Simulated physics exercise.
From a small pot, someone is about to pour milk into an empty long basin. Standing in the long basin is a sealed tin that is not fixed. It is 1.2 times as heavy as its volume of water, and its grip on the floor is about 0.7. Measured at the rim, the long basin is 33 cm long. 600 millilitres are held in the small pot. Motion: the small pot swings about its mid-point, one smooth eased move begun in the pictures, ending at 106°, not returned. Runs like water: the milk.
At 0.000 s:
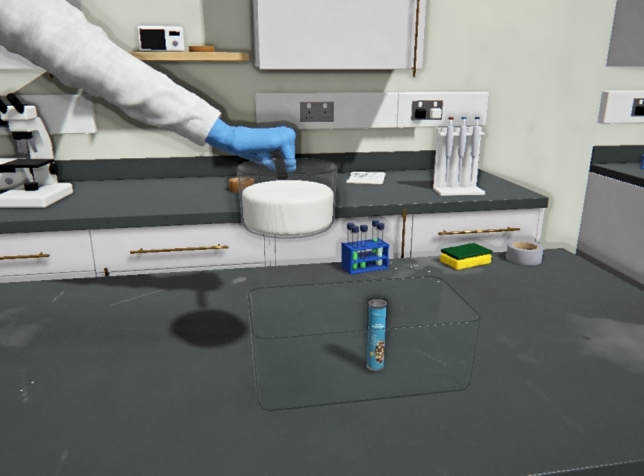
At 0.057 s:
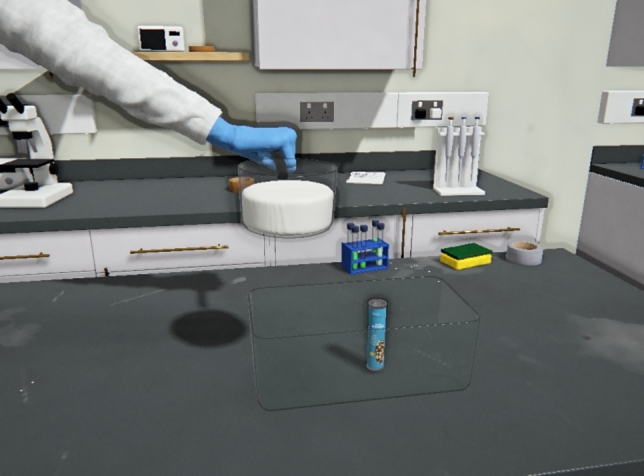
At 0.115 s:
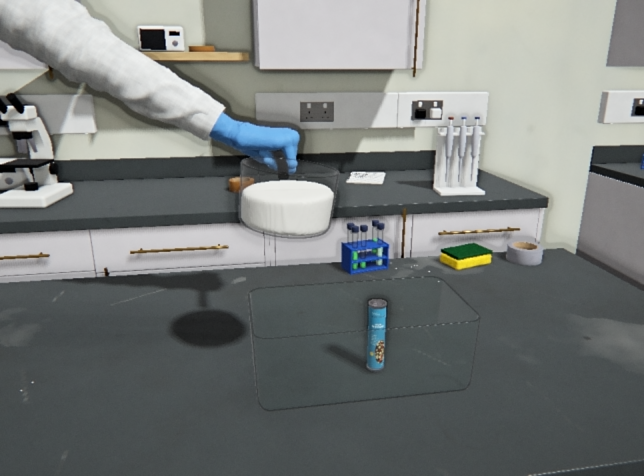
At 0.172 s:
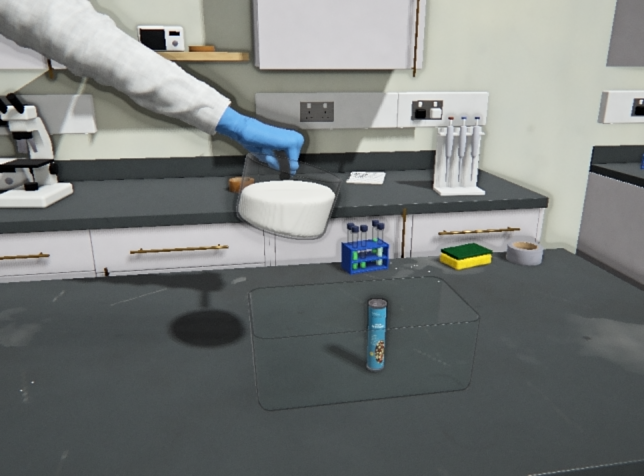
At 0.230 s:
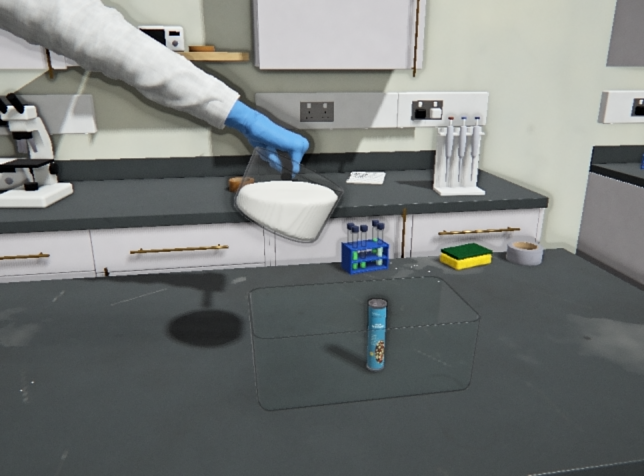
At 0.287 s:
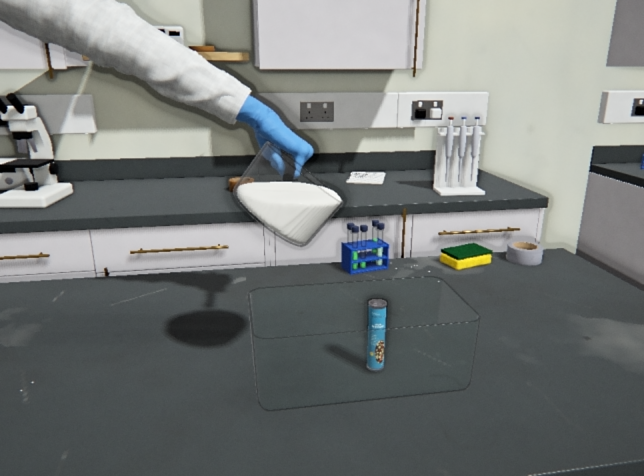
In a laboratory, a blue-gloved hand held a clear pot of milk above a bench where a blue tin stood inside an empty clear basin, then tilted the pot smoothly to the right.
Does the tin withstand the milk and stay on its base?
No, it is knocked over.
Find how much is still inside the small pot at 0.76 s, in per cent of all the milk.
I'd say some 9 per cent remains.
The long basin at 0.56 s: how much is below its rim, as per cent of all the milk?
Some 14 per cent.
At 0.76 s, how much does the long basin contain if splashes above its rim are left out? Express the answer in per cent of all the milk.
That comes to about 80 percent.
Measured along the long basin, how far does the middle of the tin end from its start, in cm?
It finishes around 7.5 cm from where it began.
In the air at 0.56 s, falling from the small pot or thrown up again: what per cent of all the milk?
Around 48 in a hundred.
By 0.56 s the tilt is 97° and 37 per cent is still to pour; the tin stands where it began.
By 0.76 s the tilt is 106° and 9 per cent is still to pour; the tin stands 1 cm from where it began.
By 0.96 s the tilt is 106° and 1 per cent is still to pour; the tin leans 27°.
By 1.19 s the tilt is 106° and 0 per cent is still to pour; the tin lies on its side.
At rest the tin lies on its side.
